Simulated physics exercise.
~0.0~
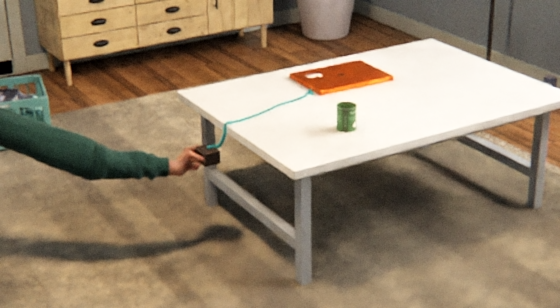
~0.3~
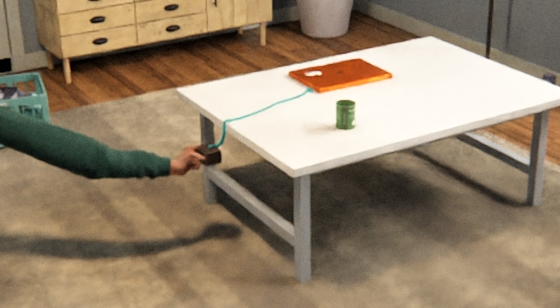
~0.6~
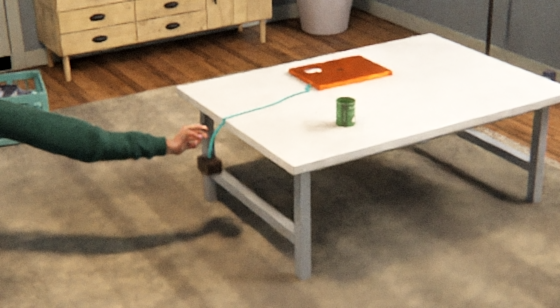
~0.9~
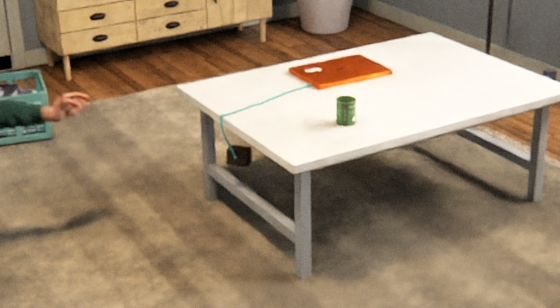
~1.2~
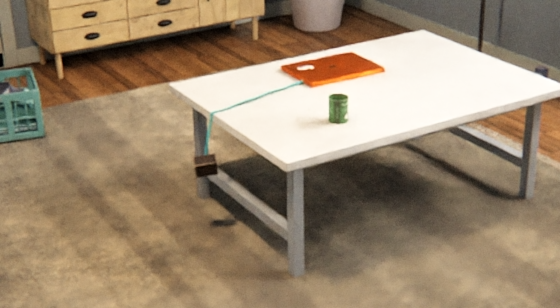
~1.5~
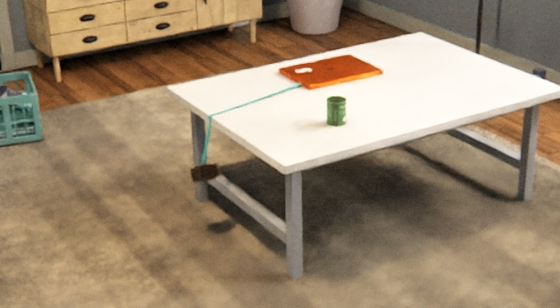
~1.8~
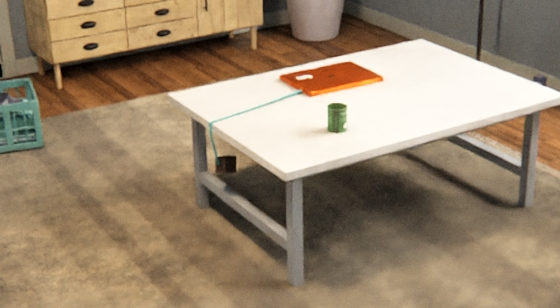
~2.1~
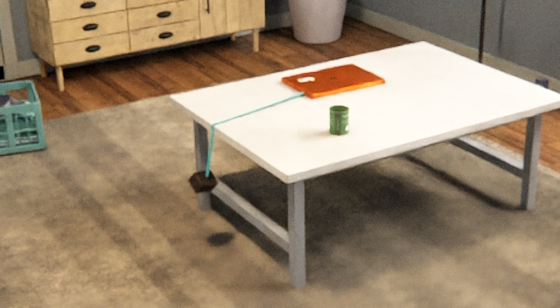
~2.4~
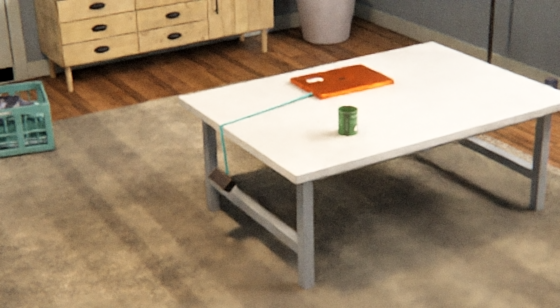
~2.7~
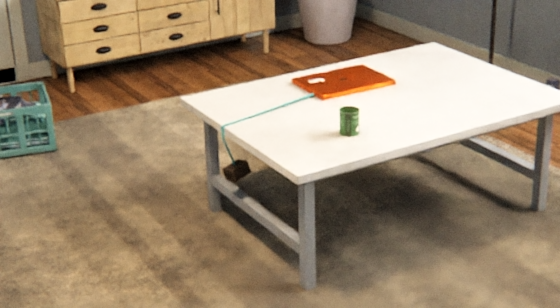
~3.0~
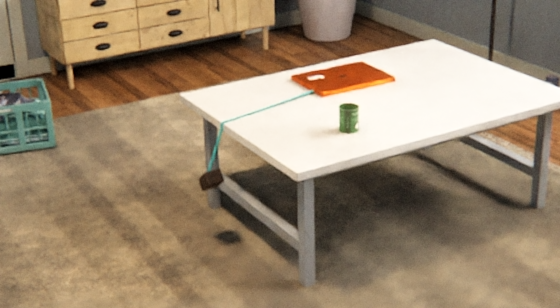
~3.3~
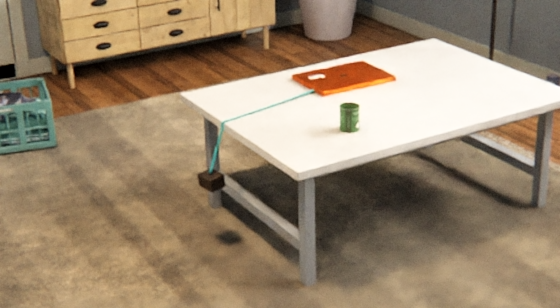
A hand in a dark green sleeve reaches in from the left, holding a small black block beside the near left end of a white table. A teal ribbon runs from the block across the tabletop to an orange laptop, with a green cup standing nearby. Seen from slightly above in a gently swaying view, the room has a beige carpet, a wooden cabinet and a teal crate. The hand lets go and withdraws left, and the block drops slightly, then swings and twists below the edge. It ends hanging above the carpet, the laptop and cup unmoved.
